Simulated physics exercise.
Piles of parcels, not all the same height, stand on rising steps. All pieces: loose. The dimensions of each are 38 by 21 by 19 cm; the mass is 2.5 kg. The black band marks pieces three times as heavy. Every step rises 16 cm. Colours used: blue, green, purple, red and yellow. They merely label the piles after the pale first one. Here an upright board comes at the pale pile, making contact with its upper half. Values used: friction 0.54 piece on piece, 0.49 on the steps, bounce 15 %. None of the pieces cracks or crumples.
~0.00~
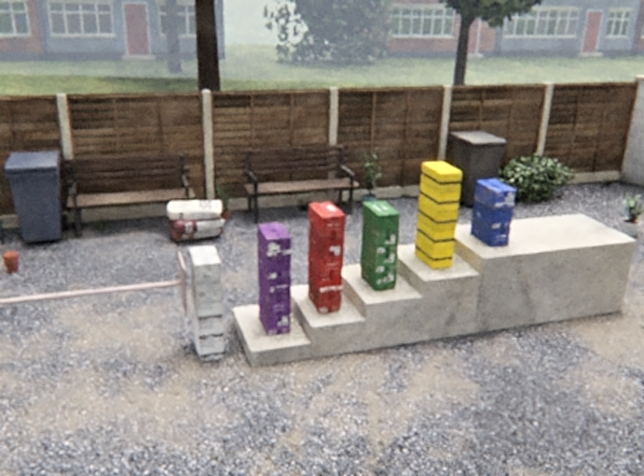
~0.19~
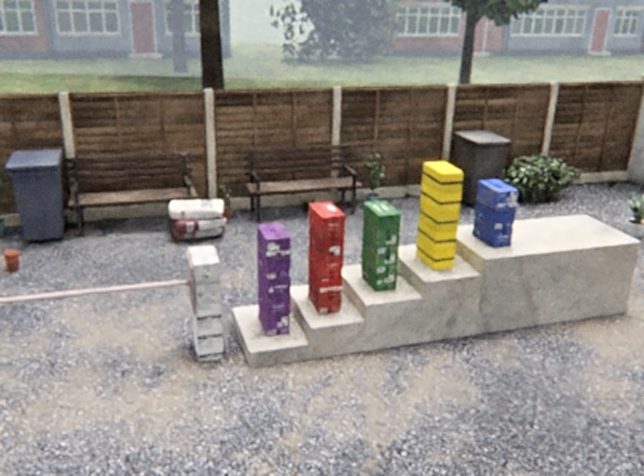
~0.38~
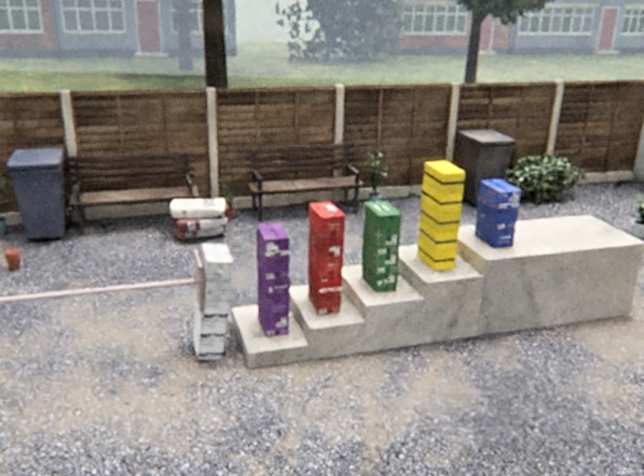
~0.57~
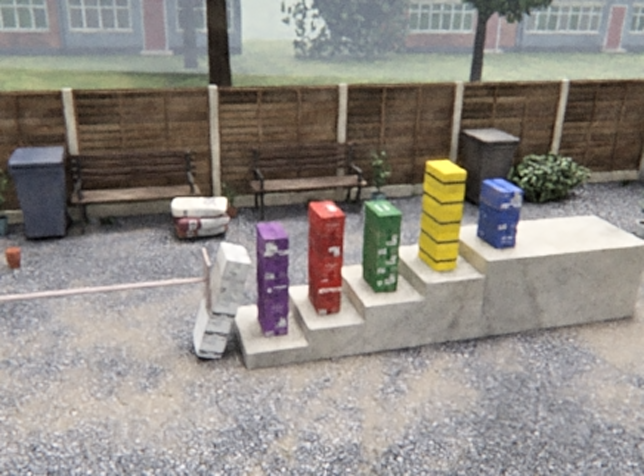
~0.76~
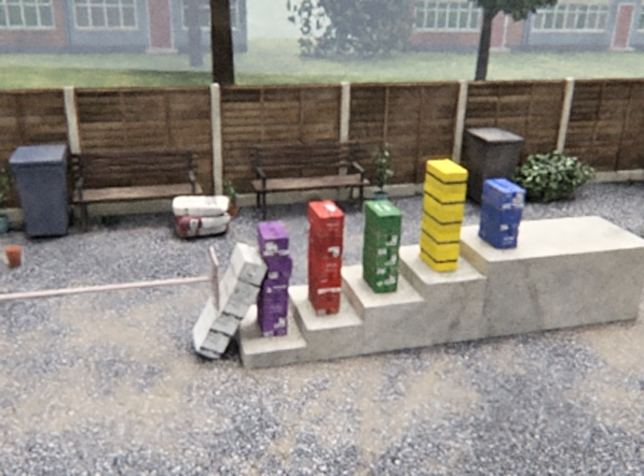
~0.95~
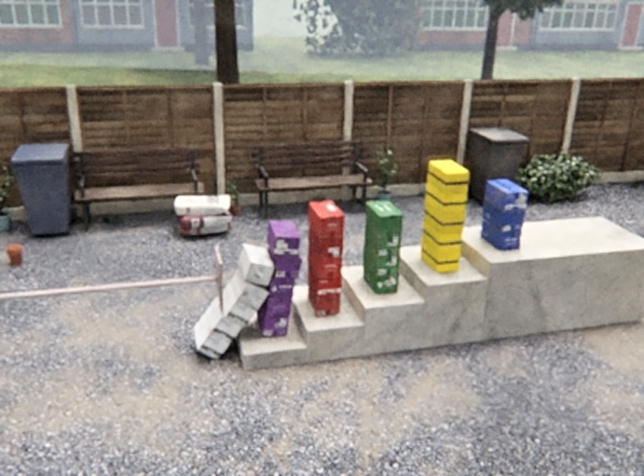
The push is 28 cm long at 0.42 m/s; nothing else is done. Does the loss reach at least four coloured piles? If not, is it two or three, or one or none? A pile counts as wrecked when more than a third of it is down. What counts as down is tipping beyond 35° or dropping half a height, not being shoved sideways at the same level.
No, two or three.
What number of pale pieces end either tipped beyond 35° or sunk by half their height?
The answer is 5 pale pieces.
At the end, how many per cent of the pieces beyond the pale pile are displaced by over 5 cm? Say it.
That comes to 65 in a hundred.
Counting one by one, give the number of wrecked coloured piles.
That makes 2 altogether.
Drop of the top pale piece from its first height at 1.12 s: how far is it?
Roughly 10 cm lower.
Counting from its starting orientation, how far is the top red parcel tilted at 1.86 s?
Its tilt comes to about 20° at that moment.
After 1.12 s, 3 of the pale pile down; none of the 22 other parcels down, 5 disturbed; top purple parcel leaning 15°.
After 1.42 s, 5 of the pale pile down; none of the 22 other parcels down, 10 disturbed; top purple parcel leaning 15°; top red parcel leaning 8°.
After 1.86 s, 5 of the pale pile down; 3 of the 22 other parcels down; top purple parcel leaning 33°, 11 cm lower; top red parcel leaning 18°.
After 2.14 s, 5 of the pale pile down; 7 of the 22 other parcels down; top purple parcel leaning 43°, 18 cm lower; top green parcel leaning 25°.
At rest (2.9 s), 5 of the pale pile down; 9 of the 22 other parcels down; top purple parcel leaning 47°, 19 cm lower; top green parcel leaning 28°. Wrecked, purple and red. As the last picture would show them, middles, top purple parcel near (341, 254), top green parcel near (420, 219).
